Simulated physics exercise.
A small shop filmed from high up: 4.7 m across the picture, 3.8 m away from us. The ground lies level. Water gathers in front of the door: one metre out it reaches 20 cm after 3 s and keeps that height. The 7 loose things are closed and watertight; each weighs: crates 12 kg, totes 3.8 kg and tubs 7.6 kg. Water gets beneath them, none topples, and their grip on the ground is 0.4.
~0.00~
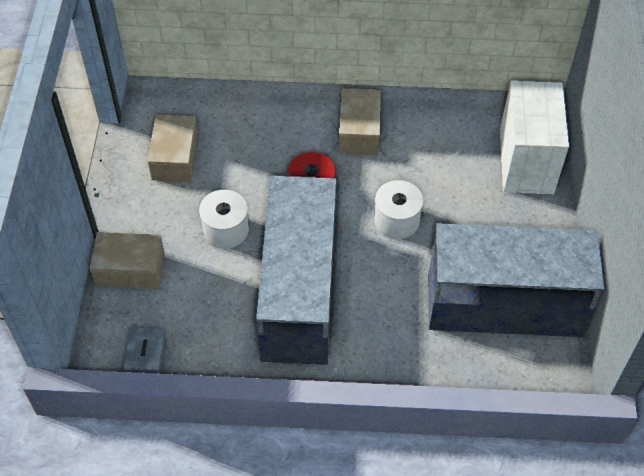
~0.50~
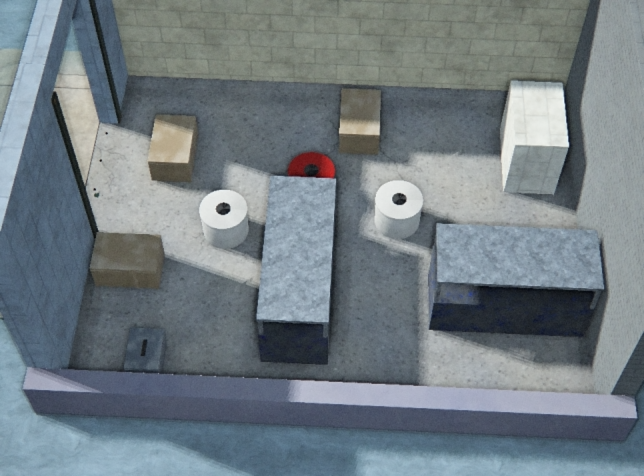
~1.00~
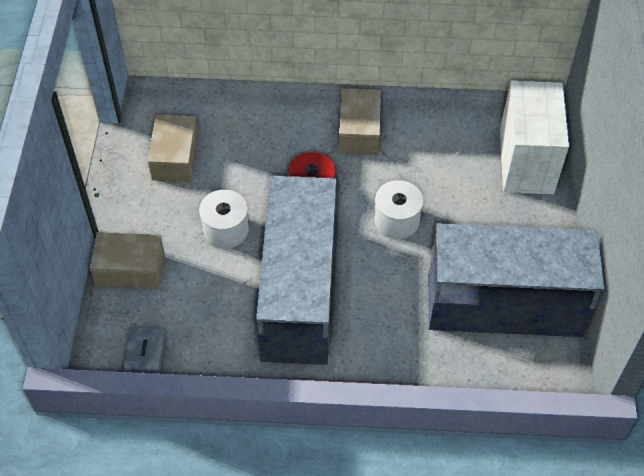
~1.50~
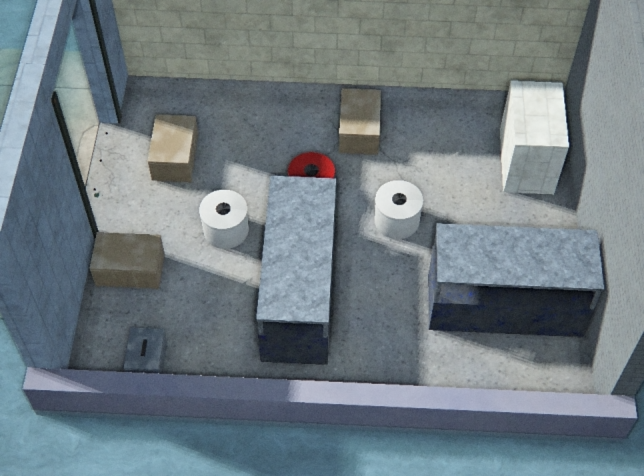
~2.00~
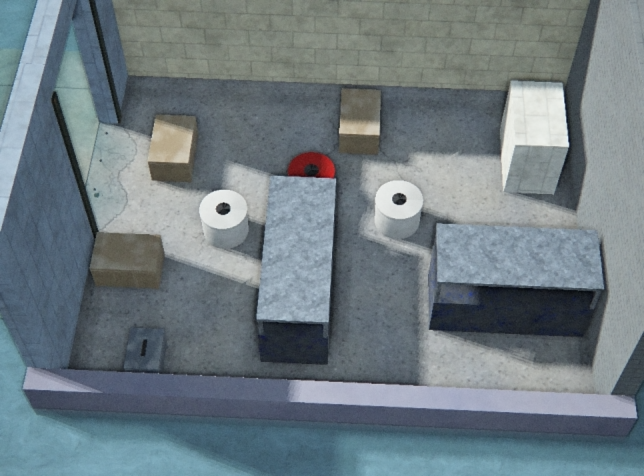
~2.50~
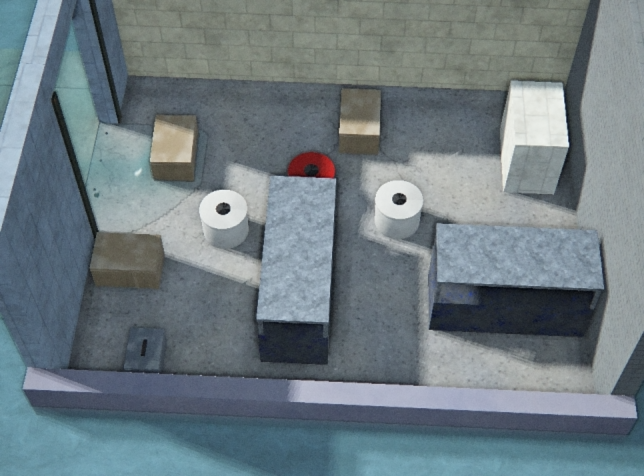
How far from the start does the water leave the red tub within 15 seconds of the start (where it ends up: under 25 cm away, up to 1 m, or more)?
Red tub gets carried off.
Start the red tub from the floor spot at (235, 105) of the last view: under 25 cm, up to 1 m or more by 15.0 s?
It ends far away.
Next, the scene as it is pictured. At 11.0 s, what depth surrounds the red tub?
Roughly 10 cm.
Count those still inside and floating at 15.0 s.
7 of them.
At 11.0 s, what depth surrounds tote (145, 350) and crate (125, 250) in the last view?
About 6 and 9 cm.
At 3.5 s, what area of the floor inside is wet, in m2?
About 3.5 m2.
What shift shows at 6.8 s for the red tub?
Roughly 150 cm by then.
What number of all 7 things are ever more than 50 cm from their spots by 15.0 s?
7 of them.
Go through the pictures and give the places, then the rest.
The red tub at (311, 171) rests on the ground; 0.0 m2 under water; 0 of 7 have shifted, in the first picture.
The red tub at (311, 171) rests on the ground; 0.0 m2 under water; 0 of 7 have shifted, in the second picture.
The red tub at (311, 171), on the bottom; 0.0 m2 under water; 0 of 7 have shifted, in the third picture.
The red tub at (311, 171) rests on the ground; 0.0 m2 under water; 0 of 7 have shifted, in the fourth picture.
The red tub at (311, 171), on the bottom; 0.2 m2 under water; 0 of 7 have shifted, in the fifth picture.
The red tub at (311, 171), on the bottom; 0.7 m2 under water; 0 of 7 have shifted, in the sixth picture.
After 3.5 s the red tub is near (311, 171), 0.0 m from its start, aground; 0 afloat.
After 6.8 s the red tub is near (475, 126), 1.7 m from its start, afloat; 4 afloat.
After 11.0 s the red tub is near (358, 238), 0.9 m from its start, afloat; 7 afloat.
After 15.0 s the red tub is near (465, 330), 2.2 m from its start, afloat; 7 afloat.
